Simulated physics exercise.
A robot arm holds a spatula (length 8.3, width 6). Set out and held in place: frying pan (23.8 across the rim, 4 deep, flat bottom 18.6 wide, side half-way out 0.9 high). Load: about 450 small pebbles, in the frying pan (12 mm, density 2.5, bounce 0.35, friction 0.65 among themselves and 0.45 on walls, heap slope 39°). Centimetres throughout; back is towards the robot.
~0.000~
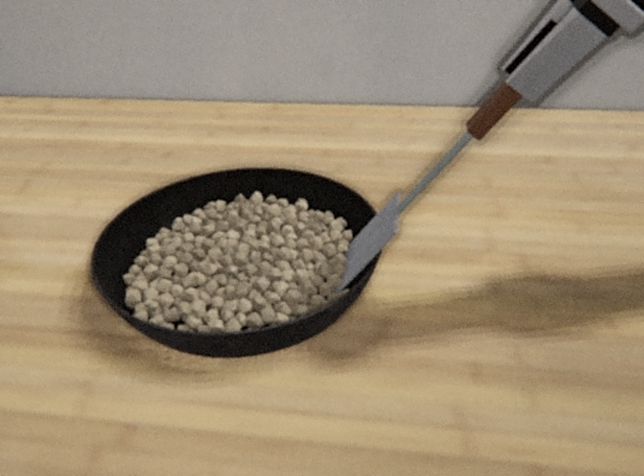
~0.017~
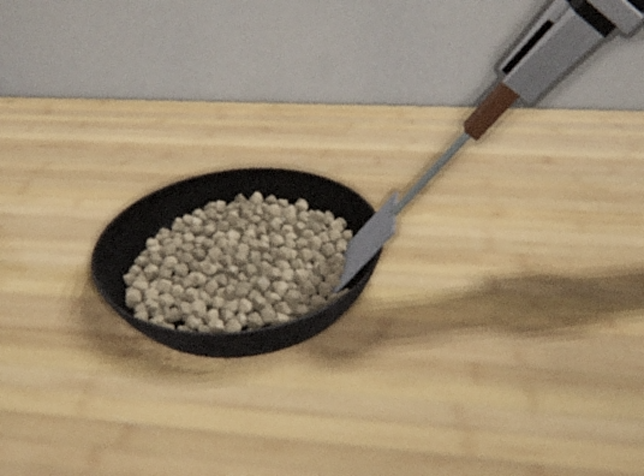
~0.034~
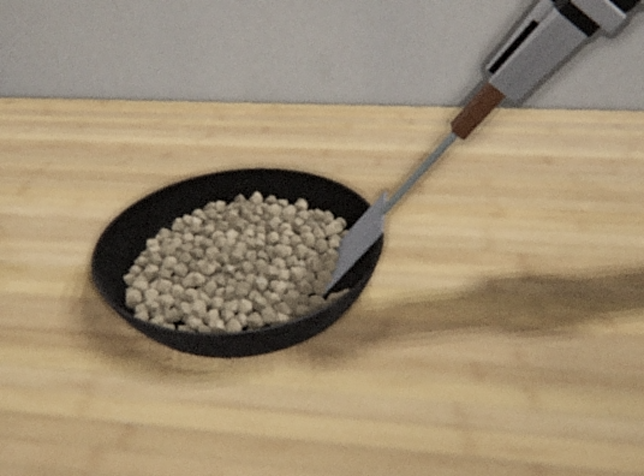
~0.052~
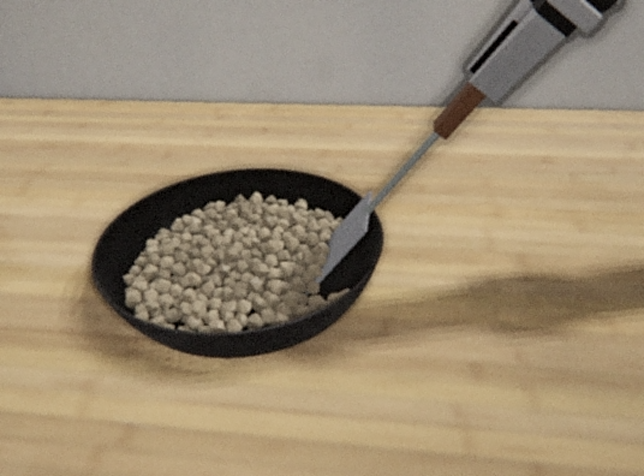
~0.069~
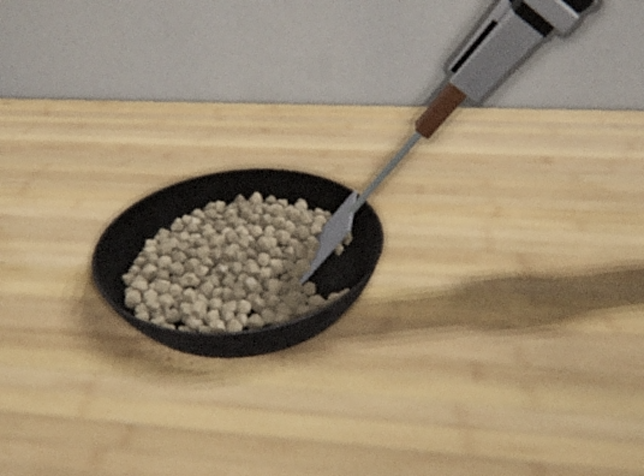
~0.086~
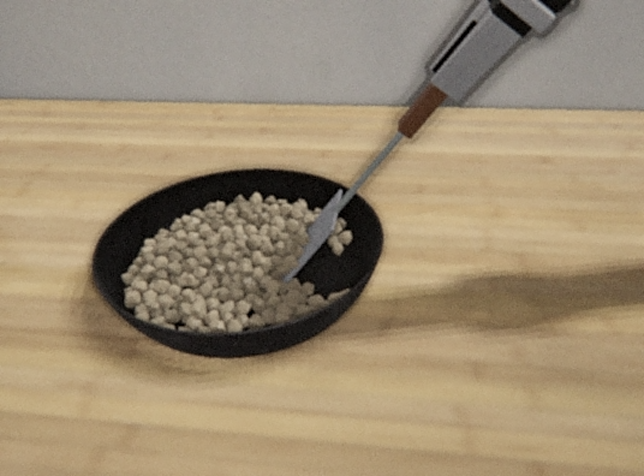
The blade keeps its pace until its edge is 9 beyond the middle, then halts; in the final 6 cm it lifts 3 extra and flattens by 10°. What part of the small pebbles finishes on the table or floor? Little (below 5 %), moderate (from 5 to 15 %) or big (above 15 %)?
Share on the table or floor: Big (above 15 %).
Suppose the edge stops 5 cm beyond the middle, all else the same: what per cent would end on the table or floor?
Then about 5 per cent.
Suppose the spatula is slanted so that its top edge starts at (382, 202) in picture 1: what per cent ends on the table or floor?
About 20 per cent.
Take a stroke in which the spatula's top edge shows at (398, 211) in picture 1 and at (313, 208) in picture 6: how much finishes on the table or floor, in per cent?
Some 25 per cent.
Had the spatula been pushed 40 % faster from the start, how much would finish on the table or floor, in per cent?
It would be near 25 per cent.
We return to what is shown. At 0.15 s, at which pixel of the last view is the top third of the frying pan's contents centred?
Around (216, 238).
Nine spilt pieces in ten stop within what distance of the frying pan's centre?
About 25 cm.
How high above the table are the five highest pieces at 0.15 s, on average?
About 6 cm.
By 0.15 s, sloping 54°, highest piece 6 above the table; 449 in the frying pan.
By 0.21 s, sloping 50°, highest piece 7 above the table; 449 in the frying pan.
By 0.44 s, sloping 44°, highest piece 8 above the table; 359 in the frying pan, 80 on the table or floor, 10 on the blade or in flight.
By 1.49 s, sloping 44°, highest piece 5 above the table; 357 in the frying pan, 92 on the table or floor.
Final count, 357 in the frying pan, 92 on the table or floor. That is 20 % on the table or floor.
